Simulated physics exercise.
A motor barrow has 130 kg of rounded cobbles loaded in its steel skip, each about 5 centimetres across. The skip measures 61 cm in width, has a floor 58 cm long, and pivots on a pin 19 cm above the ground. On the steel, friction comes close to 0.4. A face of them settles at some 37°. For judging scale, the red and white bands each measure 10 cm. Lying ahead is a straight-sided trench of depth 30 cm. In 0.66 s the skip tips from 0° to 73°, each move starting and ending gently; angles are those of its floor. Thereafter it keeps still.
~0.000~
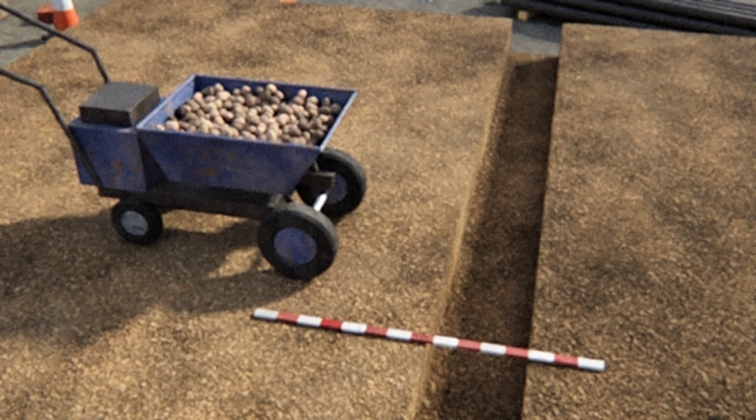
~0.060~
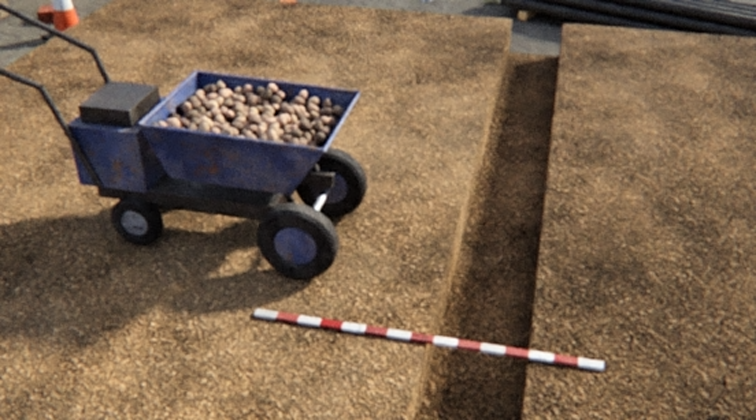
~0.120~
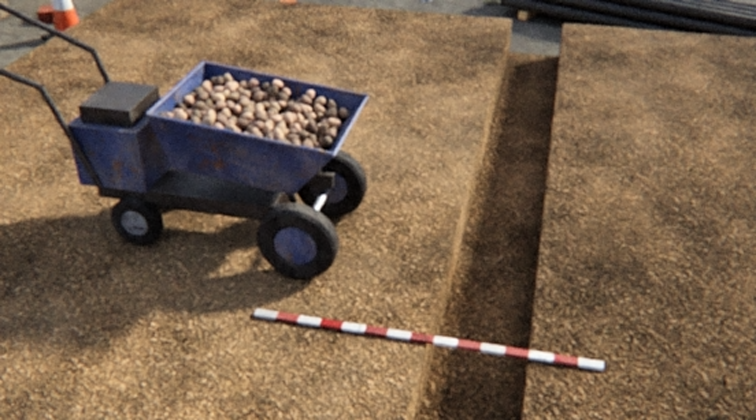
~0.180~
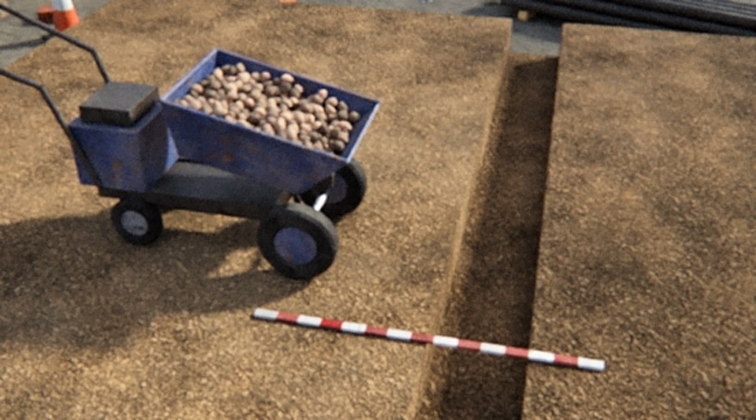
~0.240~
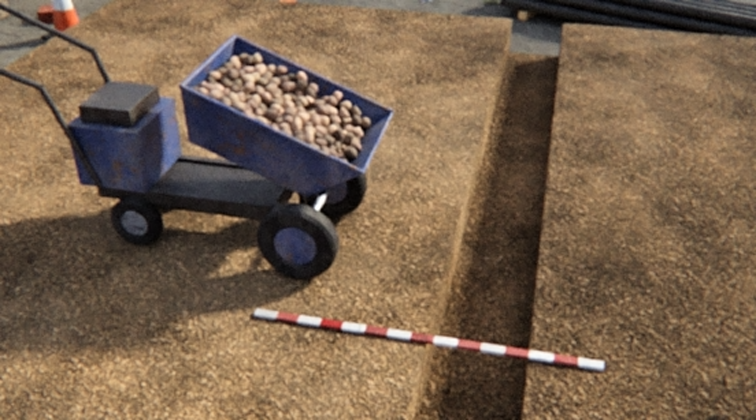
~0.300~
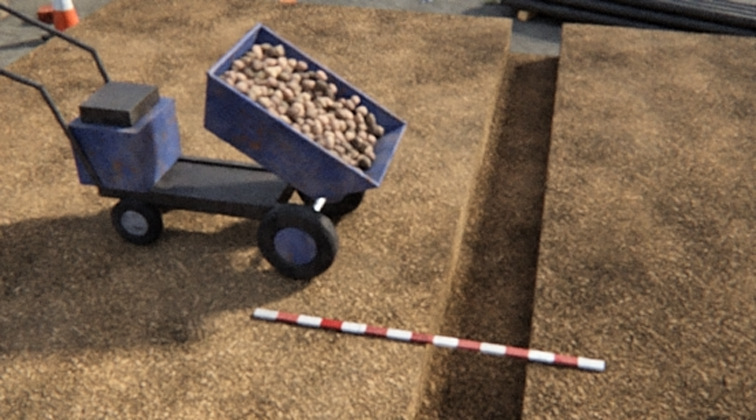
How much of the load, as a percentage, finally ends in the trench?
I would put it at about 95 per cent.
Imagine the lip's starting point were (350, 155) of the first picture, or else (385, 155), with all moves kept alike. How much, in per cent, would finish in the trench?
I'd expect some 90 per cent, then some 60.
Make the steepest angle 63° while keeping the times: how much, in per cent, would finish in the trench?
In that case some 70 per cent.
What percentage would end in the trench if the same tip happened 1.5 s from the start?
95 per cent.
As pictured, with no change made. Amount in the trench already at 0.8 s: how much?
30 per cent or so by then.
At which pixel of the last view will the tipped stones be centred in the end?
In the last view, about (490, 304).
After 0.5 s the floor is at 62°; 100 % in the skip; the foremost stones are at (408, 200).
After 0.8 s the floor is at 73°; 66 % in the skip, 6 % short of the trench, 29 % in the trench; the foremost stones are at (499, 307).
After 1.1 s the floor is at 73°; 15 % in the skip, 6 % short of the trench, 79 % in the trench, 1 % past the trench; the foremost stones are at (570, 305).
After 3.1 s the floor is at 73°; 0 % in the skip, 4 % short of the trench, 95 % in the trench, 1 % past the trench; the foremost stones are at (615, 325).
